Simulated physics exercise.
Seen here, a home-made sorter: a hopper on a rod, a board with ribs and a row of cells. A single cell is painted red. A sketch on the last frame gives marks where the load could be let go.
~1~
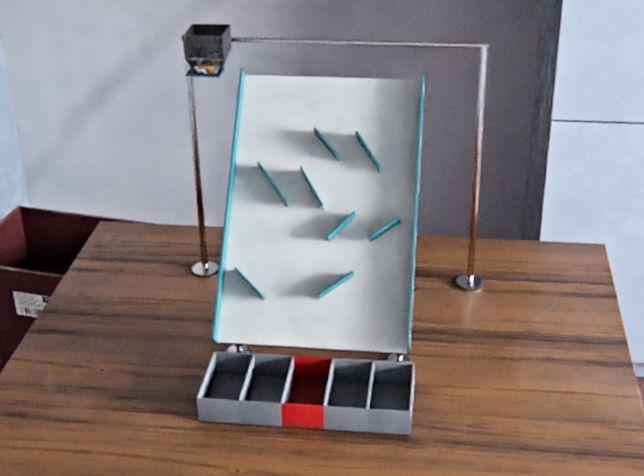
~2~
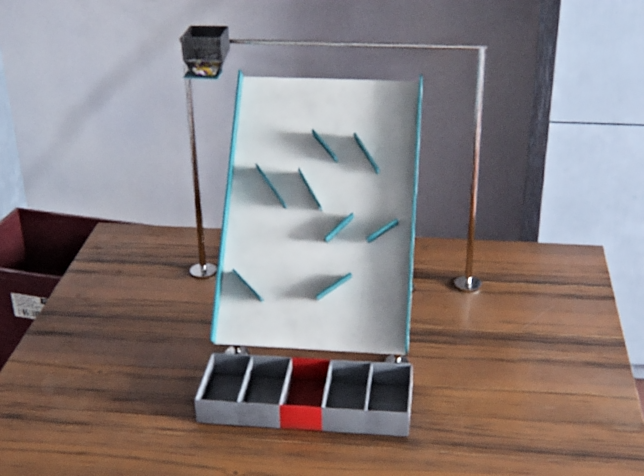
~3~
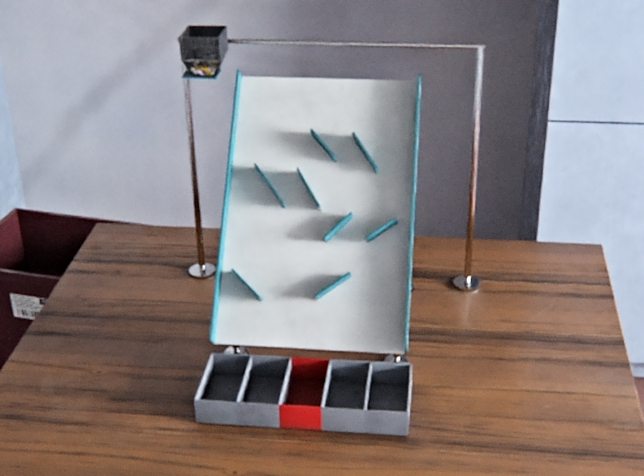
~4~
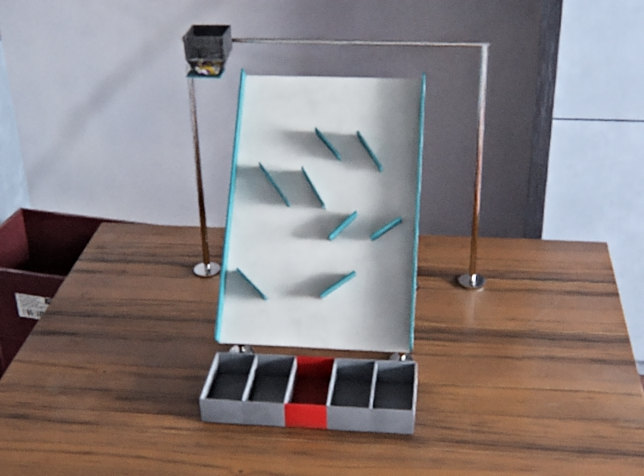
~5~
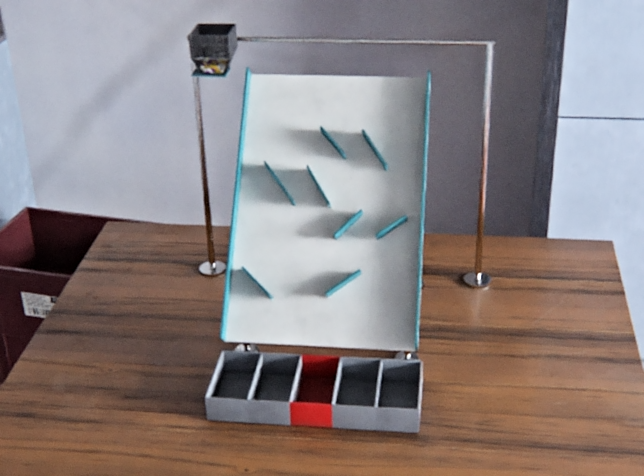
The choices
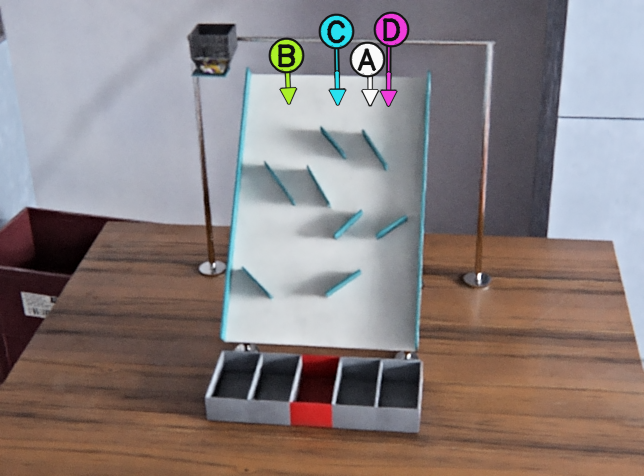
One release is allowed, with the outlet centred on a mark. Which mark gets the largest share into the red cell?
Go for B.
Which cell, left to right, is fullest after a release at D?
The fifth.
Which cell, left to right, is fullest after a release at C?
The second from the left.
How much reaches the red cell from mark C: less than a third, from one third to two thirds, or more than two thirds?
Mark C gives less than a third.
On the marked copy, mark A meets the board at (370, 99); mark B meets the board at (288, 98); mark C meets the board at (337, 99); mark D meets the board at (388, 100).
With A, a stray few in the red cell, most in other cells, about a quarter outside the box.
With B, about a third in the red cell, about half in other cells, a small part outside the box.
With C, a small part in the red cell, most in other cells, a small part outside the box.
With D, a stray few in the red cell, most in other cells, about a quarter outside the box.
